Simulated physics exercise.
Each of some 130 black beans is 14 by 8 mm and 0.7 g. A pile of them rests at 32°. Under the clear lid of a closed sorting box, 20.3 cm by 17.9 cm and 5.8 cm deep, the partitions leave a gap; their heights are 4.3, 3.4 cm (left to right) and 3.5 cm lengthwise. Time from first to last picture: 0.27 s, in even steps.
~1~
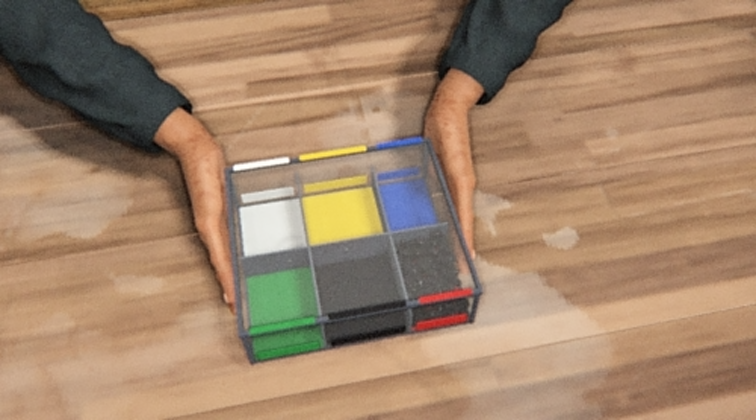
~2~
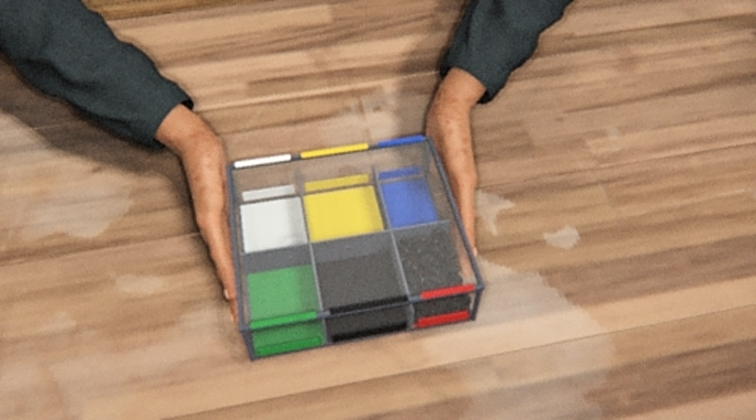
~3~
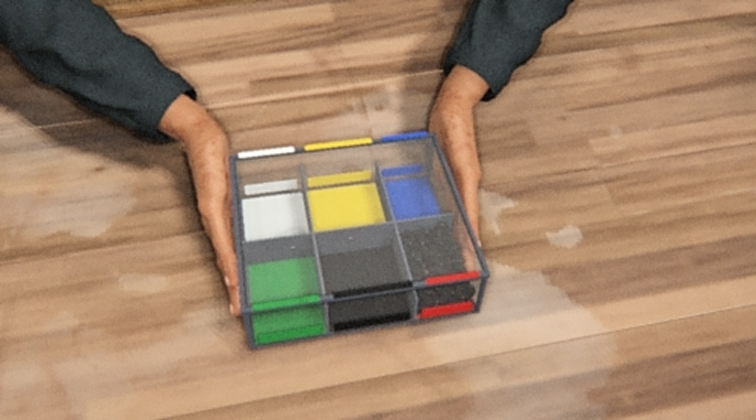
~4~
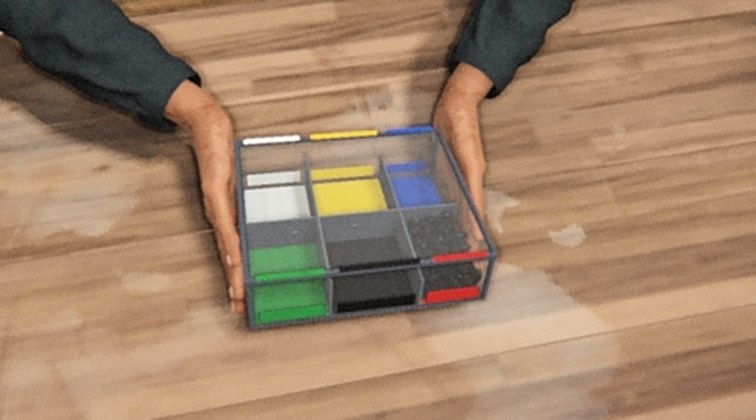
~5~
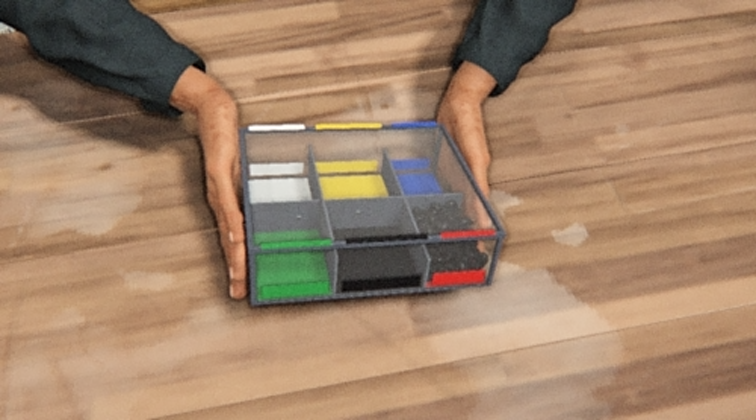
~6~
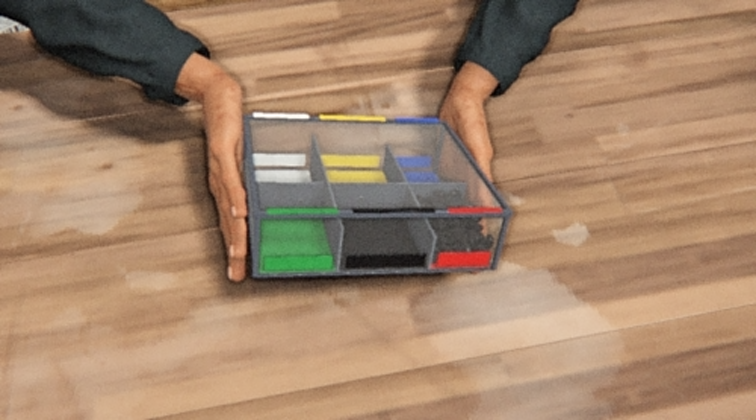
The clip opens on two hands holding a clear-lidded sorting box with six colour-marked compartments above a wooden surface, small black beans in the red-marked one at front right. The hands steadily raise the front edge, tilting the box moderately toward its right back corner, while the beans remain in the red-marked compartment.
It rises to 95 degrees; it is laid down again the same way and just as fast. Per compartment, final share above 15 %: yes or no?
Red compartment yes; blue compartment yes; green compartment no; yellow compartment no; white compartment no; black compartment no.
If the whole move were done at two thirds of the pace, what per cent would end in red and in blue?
That gives red 35 percent and blue 65 percent.
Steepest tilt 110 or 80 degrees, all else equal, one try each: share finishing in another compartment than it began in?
About 75 and 40 per cent.
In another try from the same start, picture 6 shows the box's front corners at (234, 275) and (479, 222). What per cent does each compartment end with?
Result - red: 20 %; blue: 25 %; green: 0 %; yellow: 55 %; white: 0 %; black: 0 %.
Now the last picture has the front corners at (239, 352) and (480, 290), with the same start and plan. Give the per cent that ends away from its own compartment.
Around 50 per cent, it would seem.
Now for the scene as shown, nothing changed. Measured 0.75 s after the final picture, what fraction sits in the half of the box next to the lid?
Roughly 60 percent of the pieces.
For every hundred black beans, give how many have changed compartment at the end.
Estimate: Some 55 %.
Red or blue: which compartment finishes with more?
It's the blue one that holds more.
Then, 0.75 s after the last picture, tilt 93 degrees; red 65 %, blue 35 %.
Then, 1.24 s after the last picture, tilt 40 degrees; red 45 %, blue 55 %.
Then, 1.81 s after the last picture, tilt 0 degrees; red 45 %, blue 55 %.
In the end, red 45 %, blue 55 %, green 0 %, yellow 0 %, white 0 %, black 0 %.
